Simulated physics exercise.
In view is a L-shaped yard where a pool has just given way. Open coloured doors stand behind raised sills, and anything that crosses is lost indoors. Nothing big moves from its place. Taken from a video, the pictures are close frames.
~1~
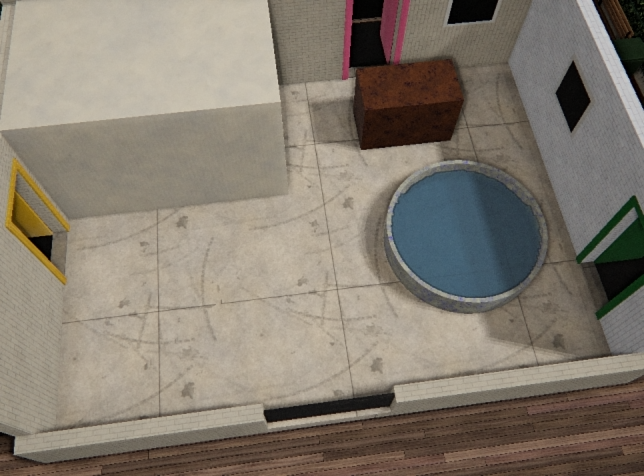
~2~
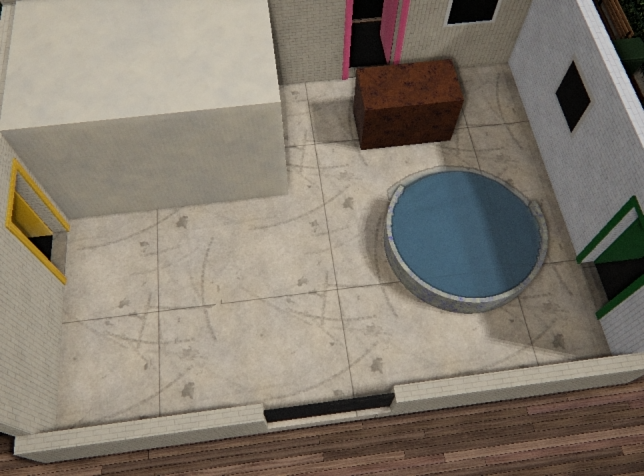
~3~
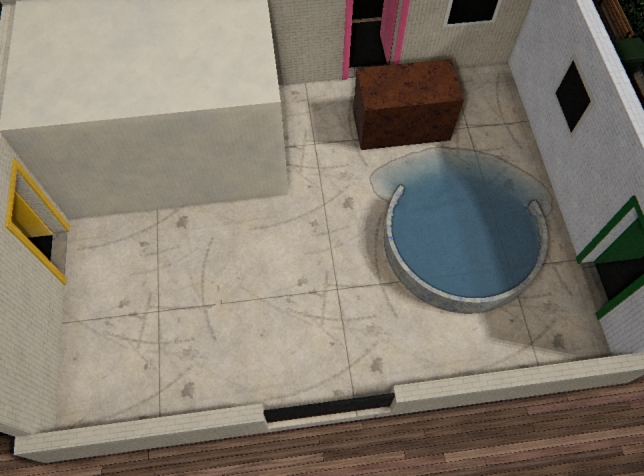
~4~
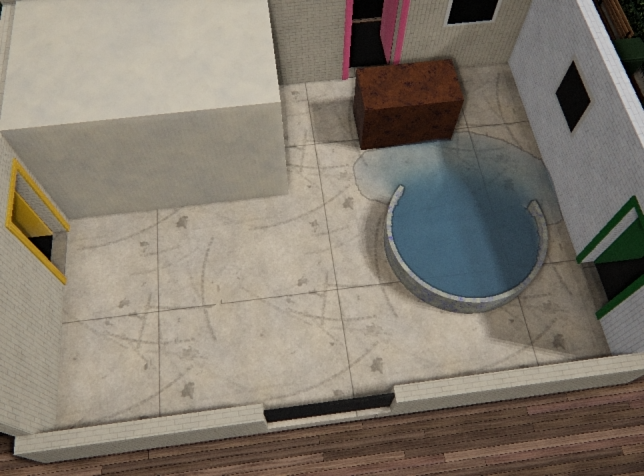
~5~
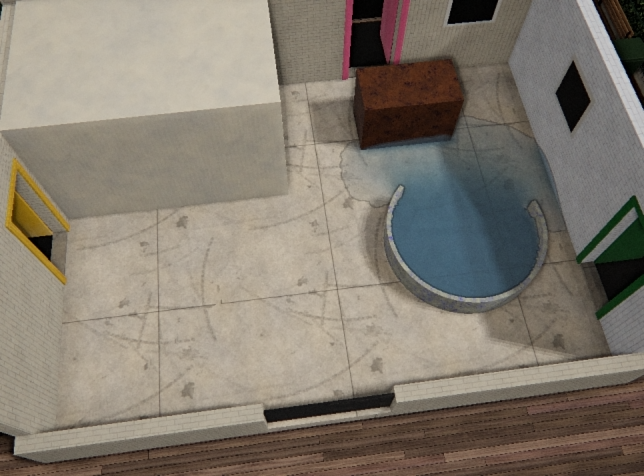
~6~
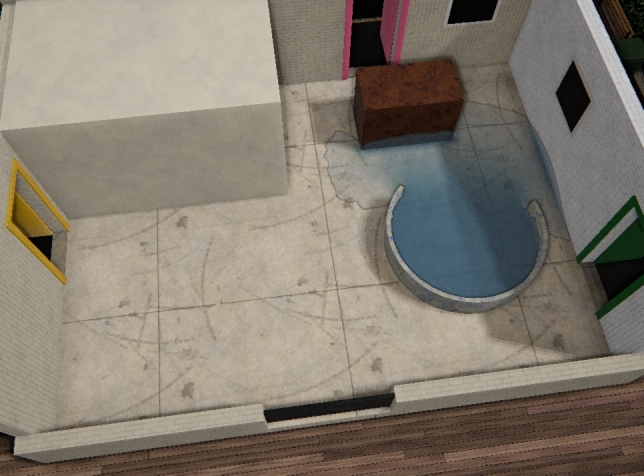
At first, a round tank of still blue water stands in a walled yard near a rusty brown block. Then the tank's far side opens and water pours through the gap, spreading thinly over the pale floor, back to the block, out leftward and rightward to the white wall.
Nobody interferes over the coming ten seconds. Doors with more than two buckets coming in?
Outcome: The green door will be within bounds. The yellow door will be within bounds. The pink door will be over the limit.
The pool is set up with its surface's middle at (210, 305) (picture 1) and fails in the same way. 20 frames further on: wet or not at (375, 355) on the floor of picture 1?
Answer: Spared.
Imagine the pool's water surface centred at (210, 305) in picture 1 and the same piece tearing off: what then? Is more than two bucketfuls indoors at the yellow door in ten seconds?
Yellow: Above the limit.
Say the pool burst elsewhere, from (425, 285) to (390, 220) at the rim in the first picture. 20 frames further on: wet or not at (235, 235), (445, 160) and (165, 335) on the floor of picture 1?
Submerged, bone-dry, submerged.
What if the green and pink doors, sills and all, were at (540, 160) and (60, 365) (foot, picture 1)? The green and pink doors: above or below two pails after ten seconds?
Well, the green door tops the limit, but the pink door comes up short.
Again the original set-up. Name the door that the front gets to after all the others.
I'd go with the yellow door.
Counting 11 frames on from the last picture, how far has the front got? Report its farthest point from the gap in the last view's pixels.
Approximate pixel: (276, 89).
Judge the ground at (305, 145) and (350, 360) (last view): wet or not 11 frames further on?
In order: Swamped and spared.
A moment on, water covers 20 % of the floor; the green door not reached, the yellow door not reached, the pink door not reached.
Next, water covers 30 % of the floor; the green door wet at the sill, nothing in, the yellow door not reached, the pink door not reached.
Then, water covers 45 % of the floor; the green door wet at the sill, nothing in, the yellow door not reached, the pink door wet at the sill, nothing in.
Later, water covers 70 % of the floor; the green door wet at the sill, nothing in, the yellow door not reached, the pink door over two buckets in.
In the end, water covers 85 % of the floor; the green door wet at the sill, nothing in, the yellow door wet at the sill, nothing in, the pink door over two buckets in.
